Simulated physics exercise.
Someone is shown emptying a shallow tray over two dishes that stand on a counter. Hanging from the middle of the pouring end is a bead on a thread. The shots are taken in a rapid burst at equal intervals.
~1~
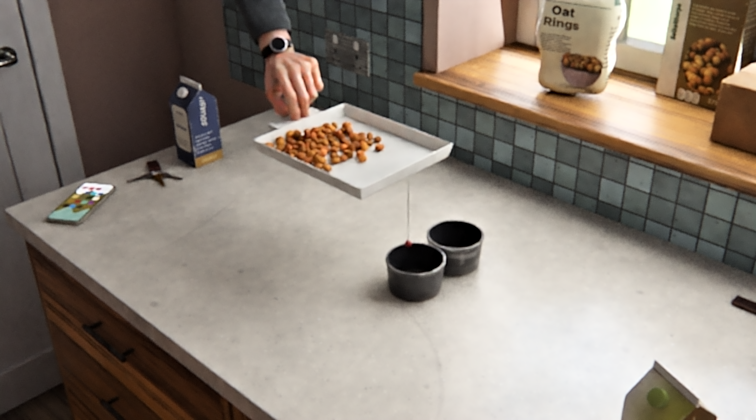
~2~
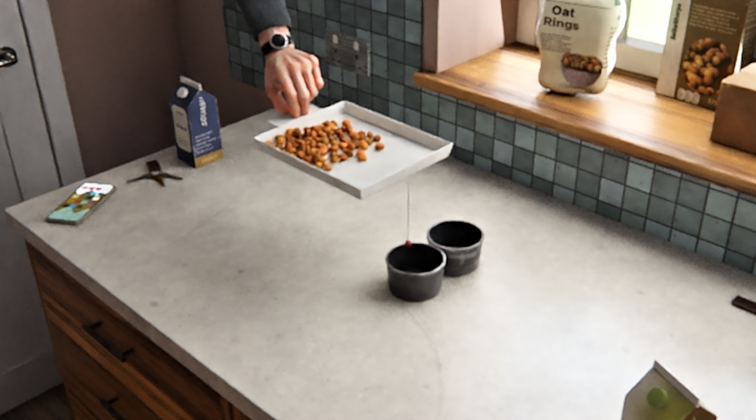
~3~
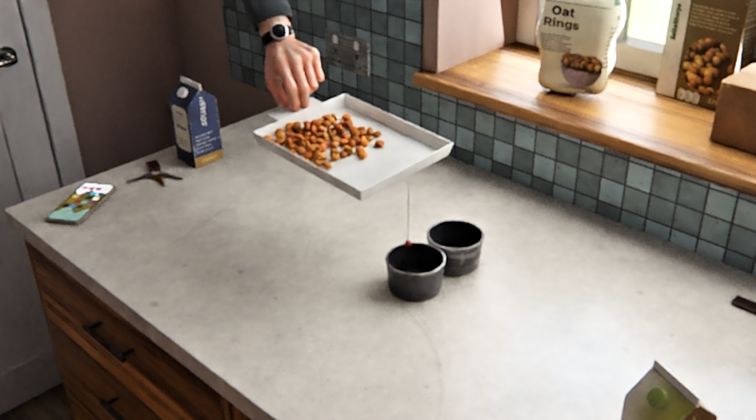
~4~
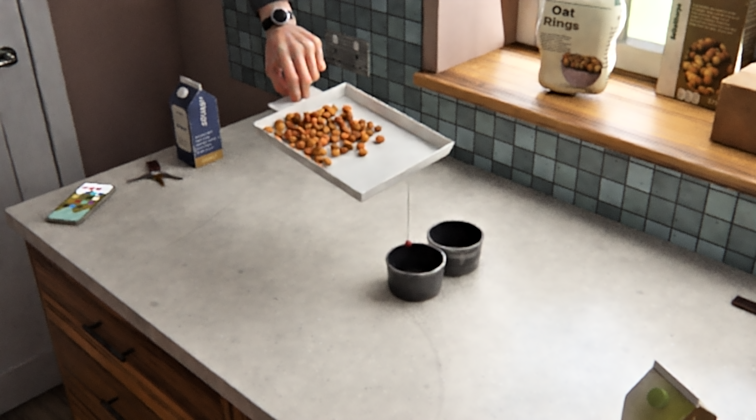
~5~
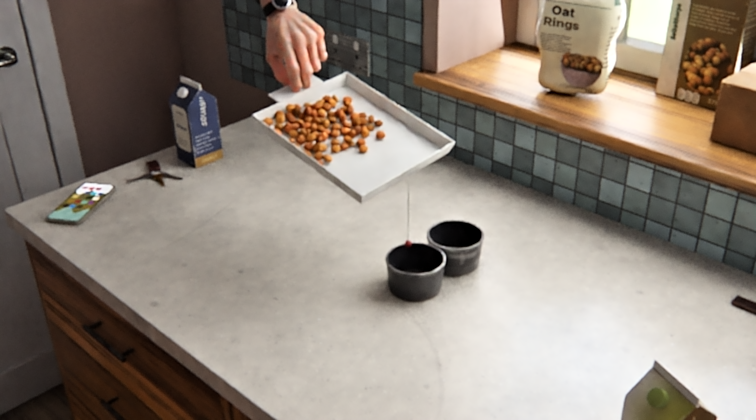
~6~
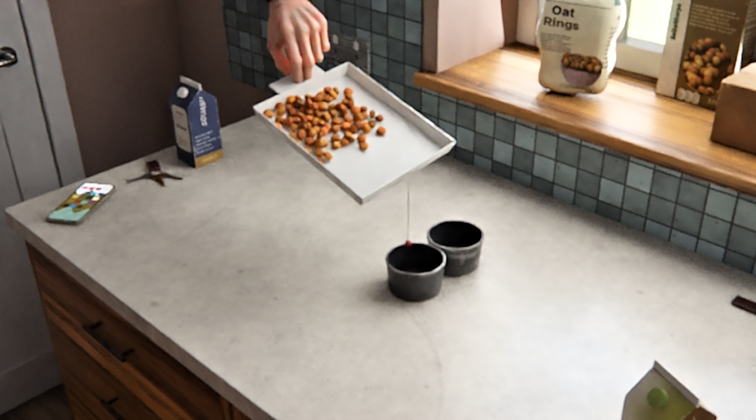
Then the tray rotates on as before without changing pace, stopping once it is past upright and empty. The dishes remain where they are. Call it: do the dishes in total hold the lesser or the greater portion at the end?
In total they hold the lesser portion.
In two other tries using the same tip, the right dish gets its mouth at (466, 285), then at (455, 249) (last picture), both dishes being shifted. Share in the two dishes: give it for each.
It works out to 0 percent and then 50 percent.
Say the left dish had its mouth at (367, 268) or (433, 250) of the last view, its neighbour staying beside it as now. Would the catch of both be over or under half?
Together the dishes get less than a half first, then less than a half.
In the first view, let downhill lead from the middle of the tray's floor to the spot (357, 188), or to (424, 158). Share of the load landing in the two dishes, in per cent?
0 % and 70 %.
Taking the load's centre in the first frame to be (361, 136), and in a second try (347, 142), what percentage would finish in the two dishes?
Some 20 and then some 20 per cent.
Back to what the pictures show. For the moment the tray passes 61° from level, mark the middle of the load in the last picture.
The middle of the pieces sits at roughly (374, 178).
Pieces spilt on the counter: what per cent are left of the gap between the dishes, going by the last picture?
It works out to some 80 per cent.
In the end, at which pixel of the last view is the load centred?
Close to (388, 319), more or less.
Just after the last frame, tray tipped steeply; almost all on the tray; just a few in the air.
A moment on, tray tipped right over; roughly a third on the tray; just a few in the left dish; roughly half outside both; about a tenth in the air.
Further on, tray tipped past a quarter turn; about a tenth in the left dish; almost all outside both.
When it is over, tray tipped past a quarter turn; about a tenth in the left dish; not one in the right dish; almost all outside both.
